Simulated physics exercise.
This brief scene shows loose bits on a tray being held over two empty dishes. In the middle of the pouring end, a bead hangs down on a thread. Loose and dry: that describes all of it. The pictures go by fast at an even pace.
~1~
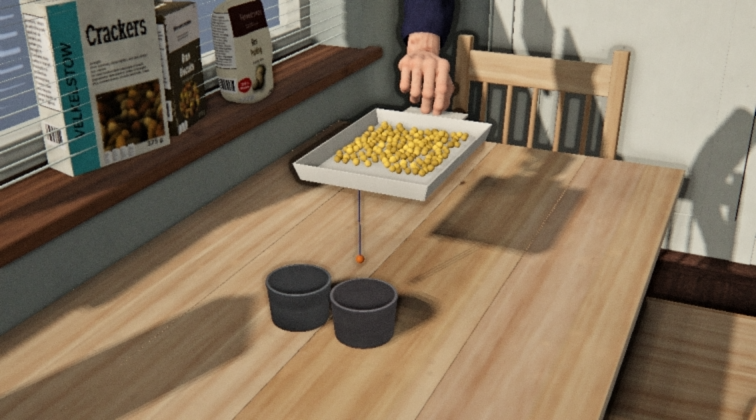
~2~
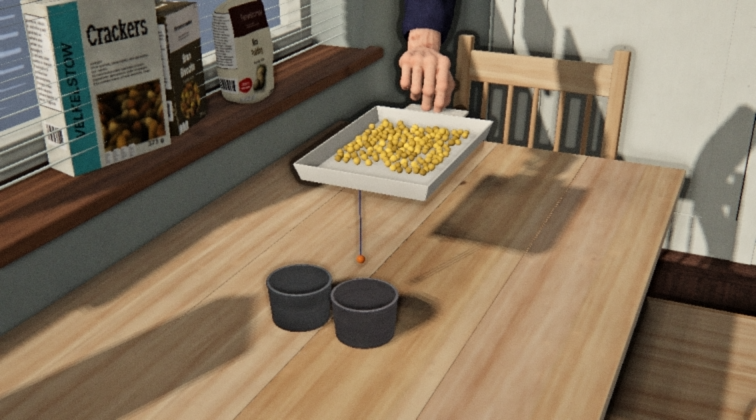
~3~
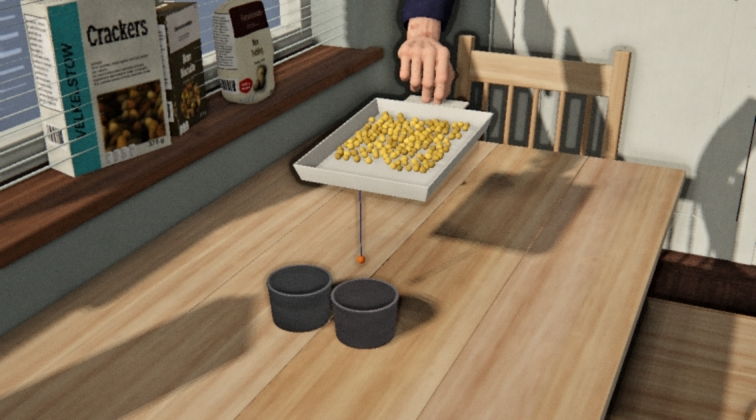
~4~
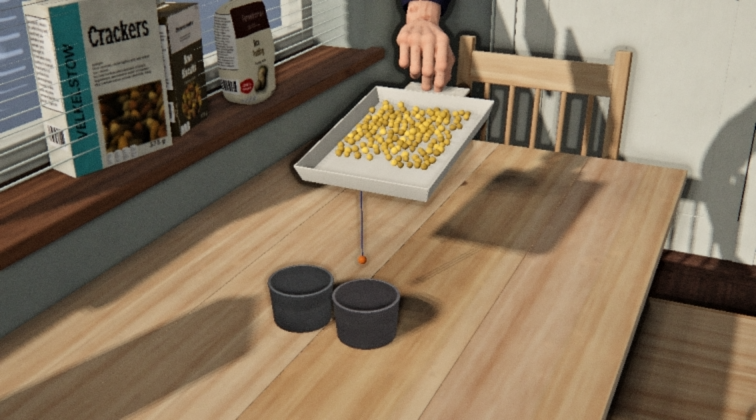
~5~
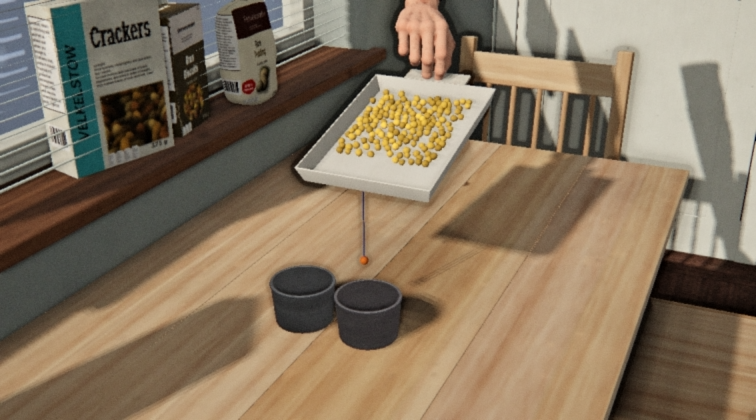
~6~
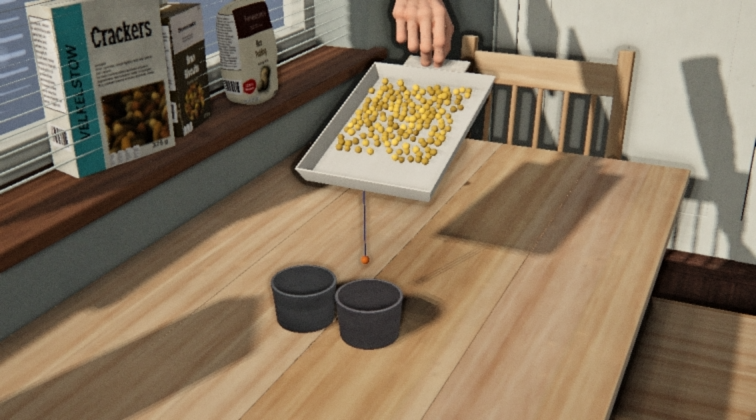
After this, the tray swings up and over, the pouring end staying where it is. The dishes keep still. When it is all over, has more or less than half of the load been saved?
More than half.
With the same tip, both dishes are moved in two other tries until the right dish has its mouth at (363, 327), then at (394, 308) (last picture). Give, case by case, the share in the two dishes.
You'd end up with around 0 per cent and then around 70 per cent.
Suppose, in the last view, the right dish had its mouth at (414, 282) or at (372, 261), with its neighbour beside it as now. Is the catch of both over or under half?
For the two places in order: A minority share, a minority share.
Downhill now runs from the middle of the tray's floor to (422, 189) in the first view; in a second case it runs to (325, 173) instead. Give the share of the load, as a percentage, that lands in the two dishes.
In turn, 0 percent and then 10 percent.
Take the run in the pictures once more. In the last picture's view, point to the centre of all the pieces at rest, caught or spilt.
Roughly at pixel (352, 326).
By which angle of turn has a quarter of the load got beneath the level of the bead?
Approx. 105° from level.
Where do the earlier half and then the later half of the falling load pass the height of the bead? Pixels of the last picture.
I'd say close to (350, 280) at first and close to (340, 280) later on.
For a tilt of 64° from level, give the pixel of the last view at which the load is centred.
In the last view, the load is centred near (364, 178).
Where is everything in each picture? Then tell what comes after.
In the first frame, corners of the pouring end at (300, 163) and (424, 183), level; middle of the load at (400, 147), puffed corn balls; left dish at (284, 309); right dish at (350, 325); bead on its thread at (360, 259).
In the second frame, corners of the pouring end at (301, 163) and (425, 184), level; middle of the load at (401, 145).
In the third frame, corners of the pouring end at (301, 164) and (424, 184), tipped barely, level across its low end; middle of the load at (401, 140).
In the fourth frame, corners of the pouring end at (301, 164) and (425, 186), tipped a little, level across its low end; middle of the load at (401, 133).
In the fifth frame, corners of the pouring end at (302, 166) and (426, 187), tipped a little, level across its low end; middle of the load at (402, 126).
In the sixth frame, corners of the pouring end at (303, 166) and (427, 187), tipped clearly, level across its low end; middle of the load at (402, 119); left dish at (289, 310); right dish at (355, 326).
Soon, tray tipped steeply; nearly all on the tray; a stray few in the right dish; a stray few in the left dish; a stray few outside both; a small part in the air.
A while on, tray tipped past a quarter turn; about half on the tray; a small part in the right dish; a small part in the left dish; a stray few outside both; about a third in the air.
Towards the end, tray tipped past a quarter turn; about a third in the right dish; about a third in the left dish; about a quarter outside both.
Finally, tray tipped past a quarter turn; about a third in the right dish; about a third in the left dish; about a quarter outside both.
